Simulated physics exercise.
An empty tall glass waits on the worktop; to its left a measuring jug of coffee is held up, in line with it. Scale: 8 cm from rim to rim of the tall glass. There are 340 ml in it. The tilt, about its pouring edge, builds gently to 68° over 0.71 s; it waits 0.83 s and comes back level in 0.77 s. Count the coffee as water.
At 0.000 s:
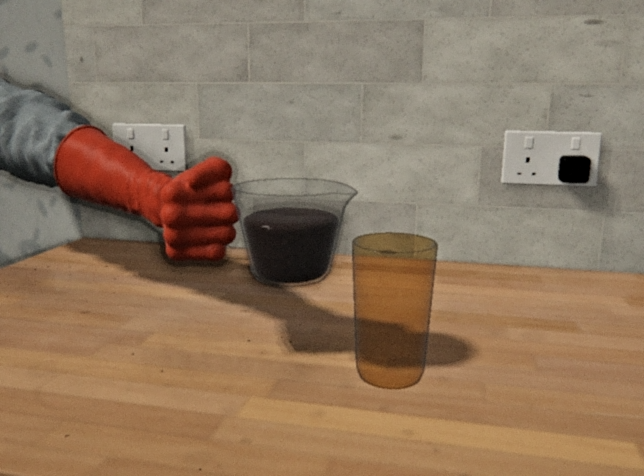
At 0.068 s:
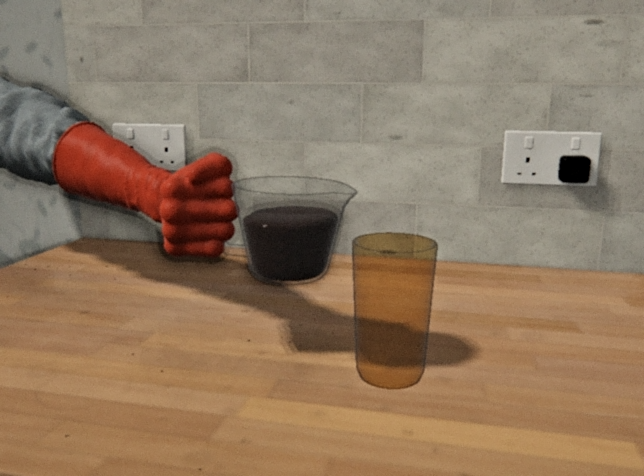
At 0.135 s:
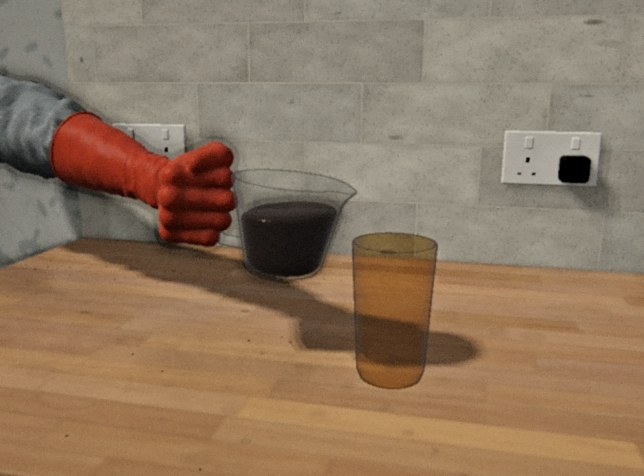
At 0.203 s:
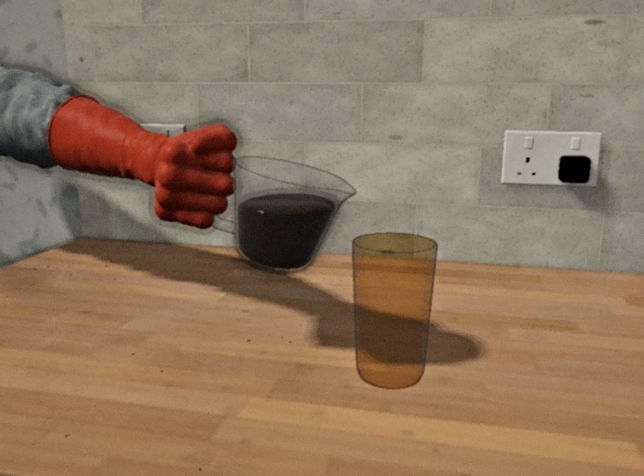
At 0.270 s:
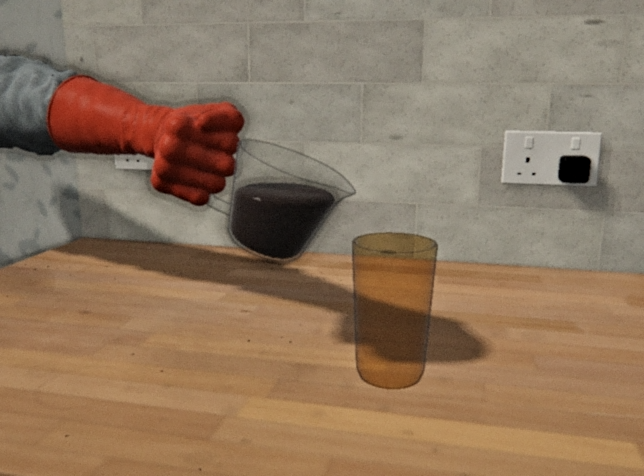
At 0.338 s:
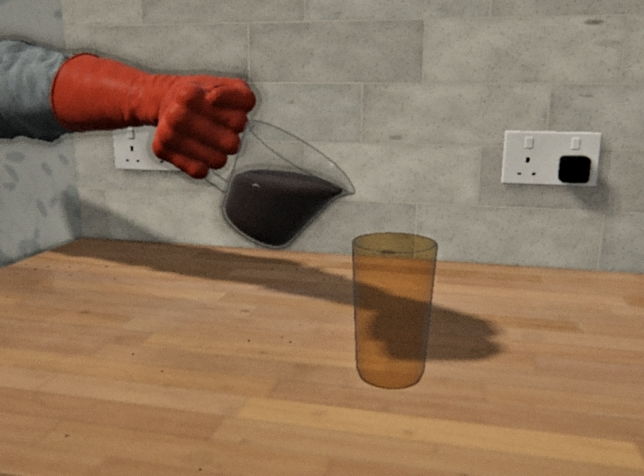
On a wooden worktop by a grey tiled wall, a red-gloved hand gradually tilting a clear jug of dark liquid rightward beside an amber glass.
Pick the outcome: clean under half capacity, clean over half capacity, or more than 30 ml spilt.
Result: Over half its capacity and no mess.
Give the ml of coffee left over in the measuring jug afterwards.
Close to 40 ml.
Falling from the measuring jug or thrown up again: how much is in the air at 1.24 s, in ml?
Some 10 ml.
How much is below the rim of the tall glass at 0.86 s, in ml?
Some 180 ml.
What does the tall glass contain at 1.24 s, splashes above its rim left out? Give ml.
Some 270 ml.
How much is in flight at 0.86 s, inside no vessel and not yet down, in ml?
Close to 40 ml.
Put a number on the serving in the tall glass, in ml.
About 300 ml.
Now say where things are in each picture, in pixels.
In the first picture, it leans 0°; its right rim is at (357, 192); the coffee meets the walls at (258, 214) and (328, 217); the tall glass's rim runs from (354, 242) to (436, 247).
In the second picture, it leans 2°; its right rim is at (357, 192); the coffee meets the walls at (258, 213) and (329, 215).
In the third picture, it leans 6°; its right rim is at (357, 192); the coffee meets the walls at (257, 209) and (327, 209).
In the fourth picture, it leans 13°; its right rim is at (357, 192); the coffee meets the walls at (254, 200) and (330, 203).
In the fifth picture, it leans 22°; its right rim is at (356, 192); the coffee meets the walls at (250, 187) and (324, 196).
In the sixth picture, it leans 31°; its right rim is at (355, 192); the coffee meets the walls at (243, 175) and (330, 187).
By 0.86 s the tilt is 68° and the tall glass has 180 ml, the measuring jug 120 ml, and 0 ml is on the worktop.
By 1.24 s the tilt is 68° and the tall glass has 270 ml, the measuring jug 65 ml, and 0 ml is on the worktop.
By 1.64 s the tilt is 65° and the tall glass has 295 ml, the measuring jug 45 ml, and 0 ml is on the worktop.
By 2.08 s the tilt is 14° and the tall glass has 300 ml, the measuring jug 45 ml, and 0 ml is on the worktop.
At rest the tall glass has 300 ml, the measuring jug 45 ml, and 0 ml is on the worktop.
